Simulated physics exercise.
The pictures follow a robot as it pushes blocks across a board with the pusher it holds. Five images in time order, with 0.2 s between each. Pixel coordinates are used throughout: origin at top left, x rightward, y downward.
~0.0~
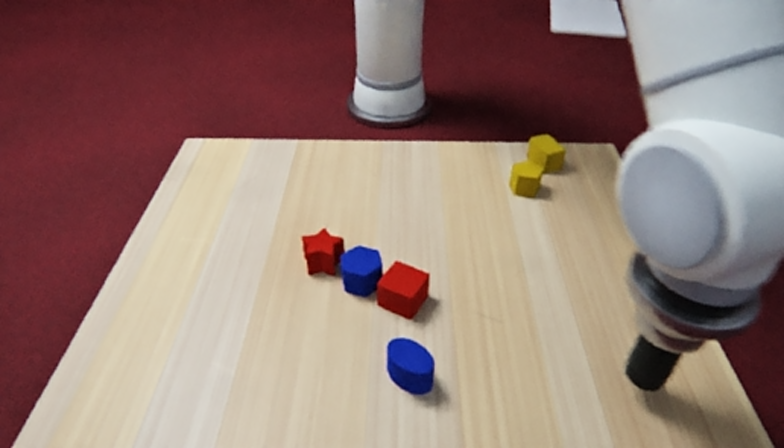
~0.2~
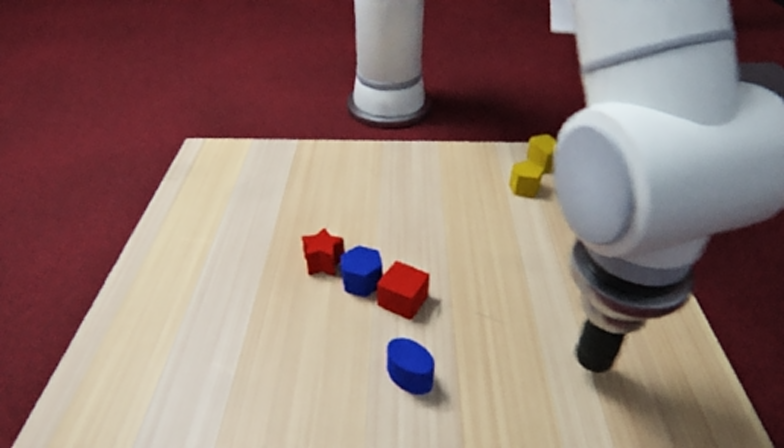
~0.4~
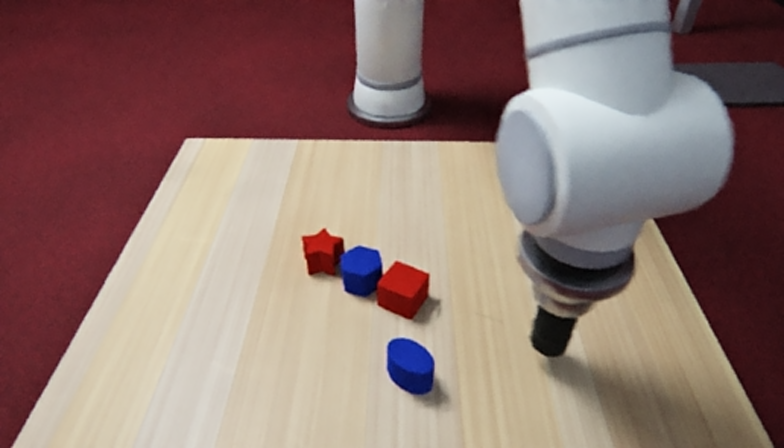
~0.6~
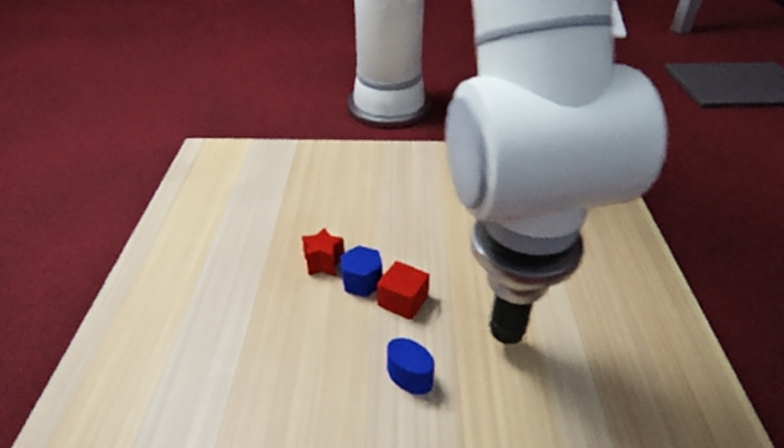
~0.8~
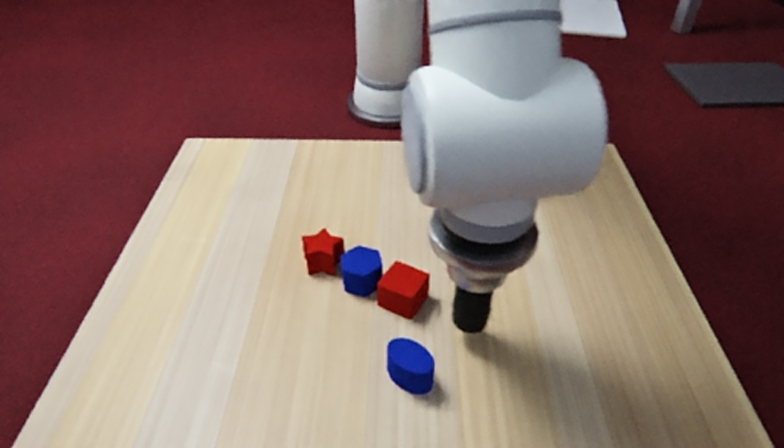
In the video, a robotic arm with a dark cylindrical tip moves left across a wooden table, passing in front of two yellow blocks and nearing a red cube, while the red and blue blocks remain still.
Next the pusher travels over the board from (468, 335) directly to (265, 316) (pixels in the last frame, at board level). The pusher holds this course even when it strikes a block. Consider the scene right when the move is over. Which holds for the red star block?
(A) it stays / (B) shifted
A (it stays)
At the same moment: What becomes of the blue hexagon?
It is shifted.
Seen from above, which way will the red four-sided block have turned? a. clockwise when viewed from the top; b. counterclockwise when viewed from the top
The correct letter is a.
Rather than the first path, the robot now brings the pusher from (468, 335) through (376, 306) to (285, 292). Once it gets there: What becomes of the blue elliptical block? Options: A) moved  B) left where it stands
The correct letter is B.
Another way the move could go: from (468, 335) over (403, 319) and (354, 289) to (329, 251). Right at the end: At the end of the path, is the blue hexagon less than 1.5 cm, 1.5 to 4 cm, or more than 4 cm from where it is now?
The displacement of the blue hexagon is above 4 cm.
The first path, step by step. One third of the way, pusher (398, 314); blue hexagon (360, 257); red four-sided block (395, 276), turned 30° clockwise.
Two thirds of the way, pusher (328, 308); blue hexagon (357, 252); red four-sided block (389, 276), turned 60° clockwise.
At the end, pusher (261, 301); red star block in place; blue hexagon (357, 252); red four-sided block (389, 276), turned 60° clockwise.
